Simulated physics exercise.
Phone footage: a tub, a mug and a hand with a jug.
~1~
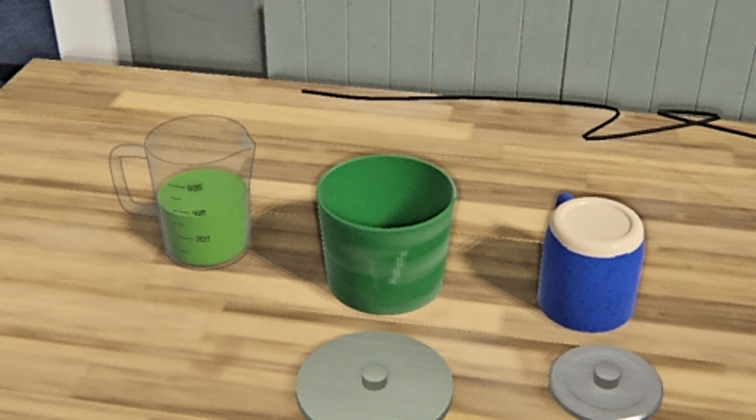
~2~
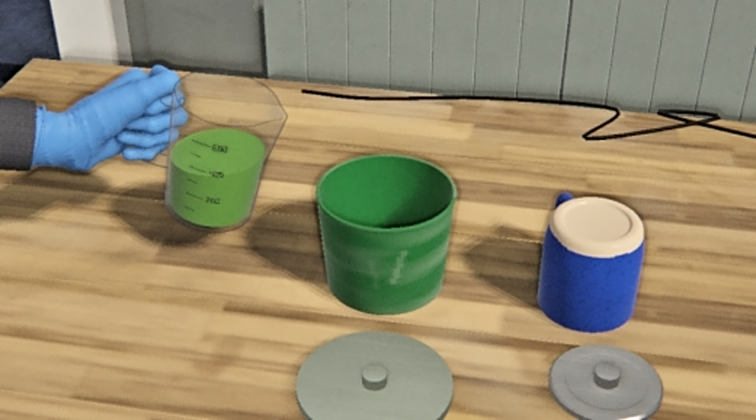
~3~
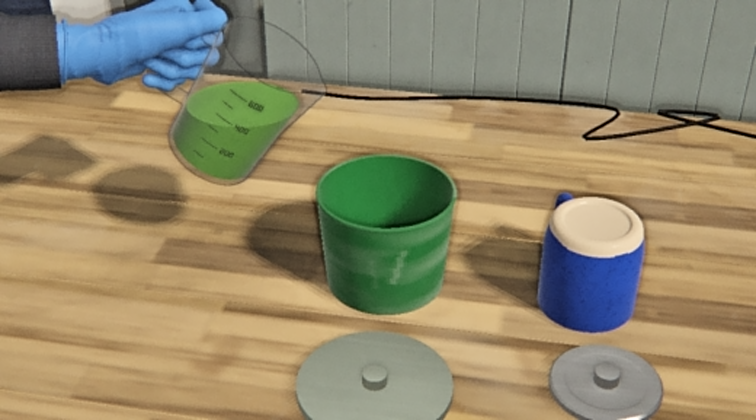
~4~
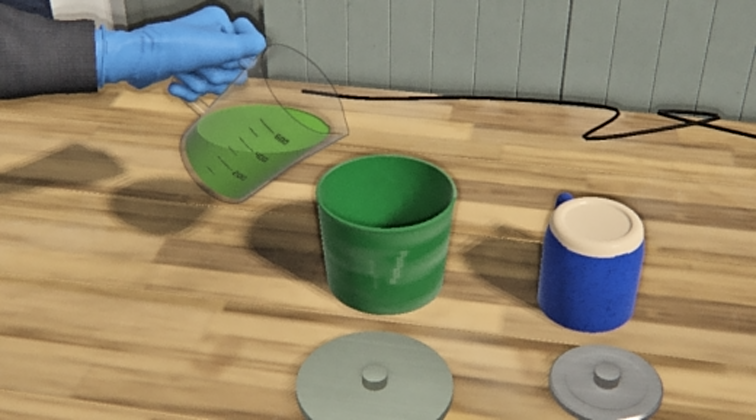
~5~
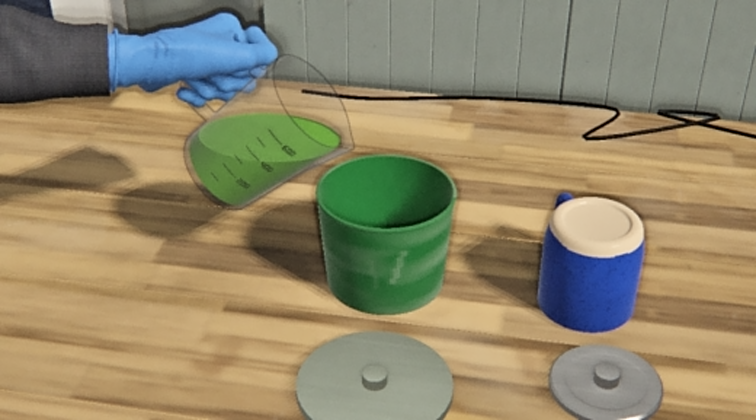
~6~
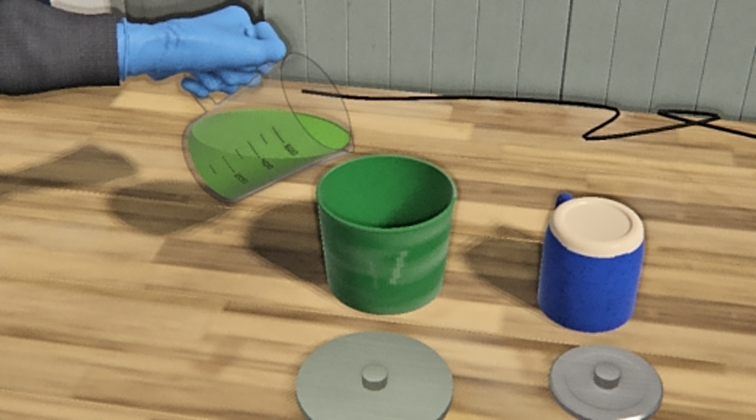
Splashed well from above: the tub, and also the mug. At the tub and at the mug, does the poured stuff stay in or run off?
At the tub it stays in; at the mug it runs off.
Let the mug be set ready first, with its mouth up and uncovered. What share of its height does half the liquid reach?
My estimate is 35 %.
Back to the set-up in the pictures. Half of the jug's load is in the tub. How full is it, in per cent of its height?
It comes up to some 15 per cent.
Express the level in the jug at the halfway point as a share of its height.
Level note: Near 25 %.
Soon after, the green juice goes into the tub.
Later, it runs off the upturned base of the mug.
In the end, the tub has its share inside; the mug is empty, in a puddle.
